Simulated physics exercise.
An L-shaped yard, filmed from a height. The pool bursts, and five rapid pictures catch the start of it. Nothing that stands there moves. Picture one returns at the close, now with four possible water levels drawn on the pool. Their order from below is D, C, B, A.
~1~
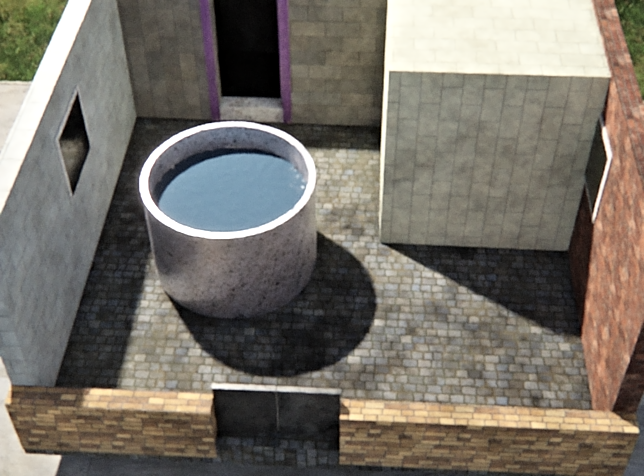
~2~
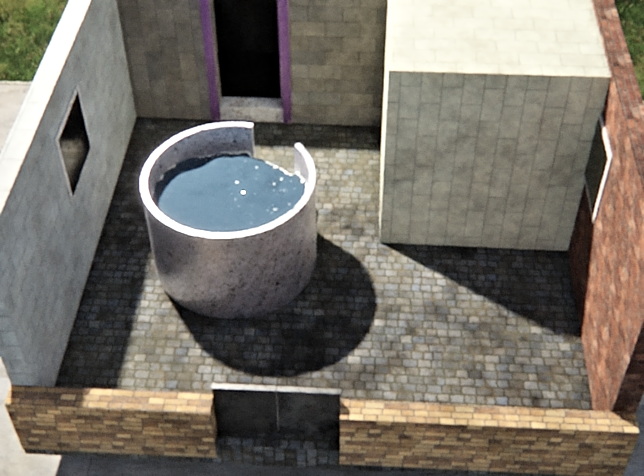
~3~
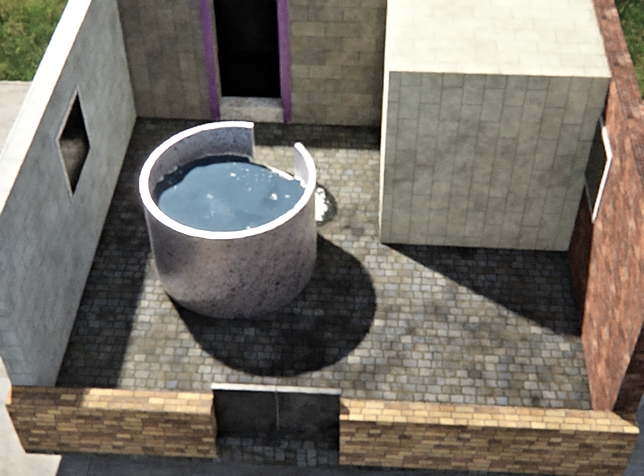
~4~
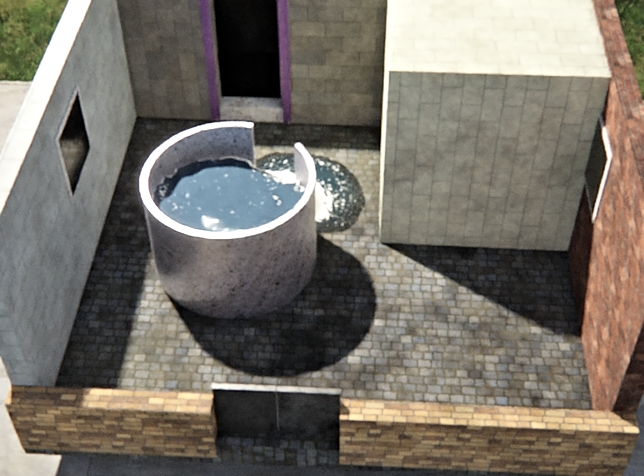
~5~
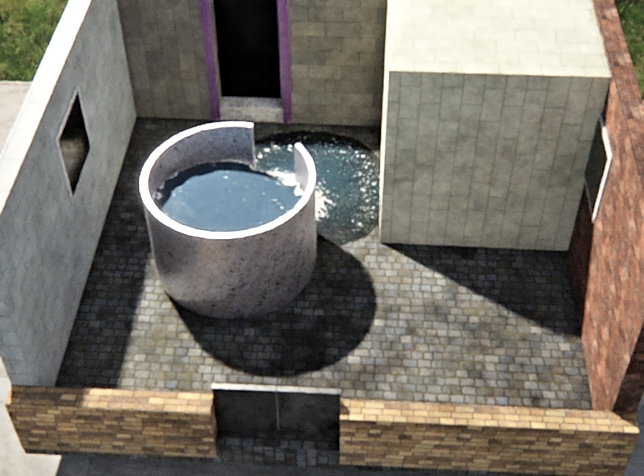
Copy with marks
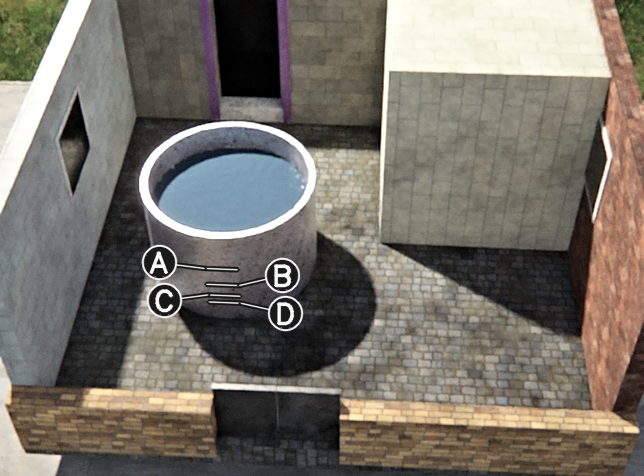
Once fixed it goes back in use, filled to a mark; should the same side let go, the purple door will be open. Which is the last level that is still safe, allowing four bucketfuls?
Mark A just does it.
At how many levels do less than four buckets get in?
All of them.
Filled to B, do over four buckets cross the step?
No, that is safe.
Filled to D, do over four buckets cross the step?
No.
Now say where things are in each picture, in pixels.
The first frame shows water in the pool at rest, its middle at (230, 198); foot of the purple doorway at (252, 121); shut gate at (277, 394).
In the second frame, water covers 1 % of the ground, its front hidden from here.
In the third frame, water covers 3 % of the ground, its front hidden from here.
The fourth frame shows front seen at (344, 174), 8 % of the ground wet.
The fifth frame shows front seen at (355, 143), 15 % of the ground wet.
On the marked copy, A at (221, 269); B at (222, 284); C at (224, 295); D at (224, 302); from the bottom up D, C, B, A.
For mark A, a splash gets over, under a bucket.
For mark B, nothing gets over.
For mark C, nothing gets over.
For mark D, nothing gets over.
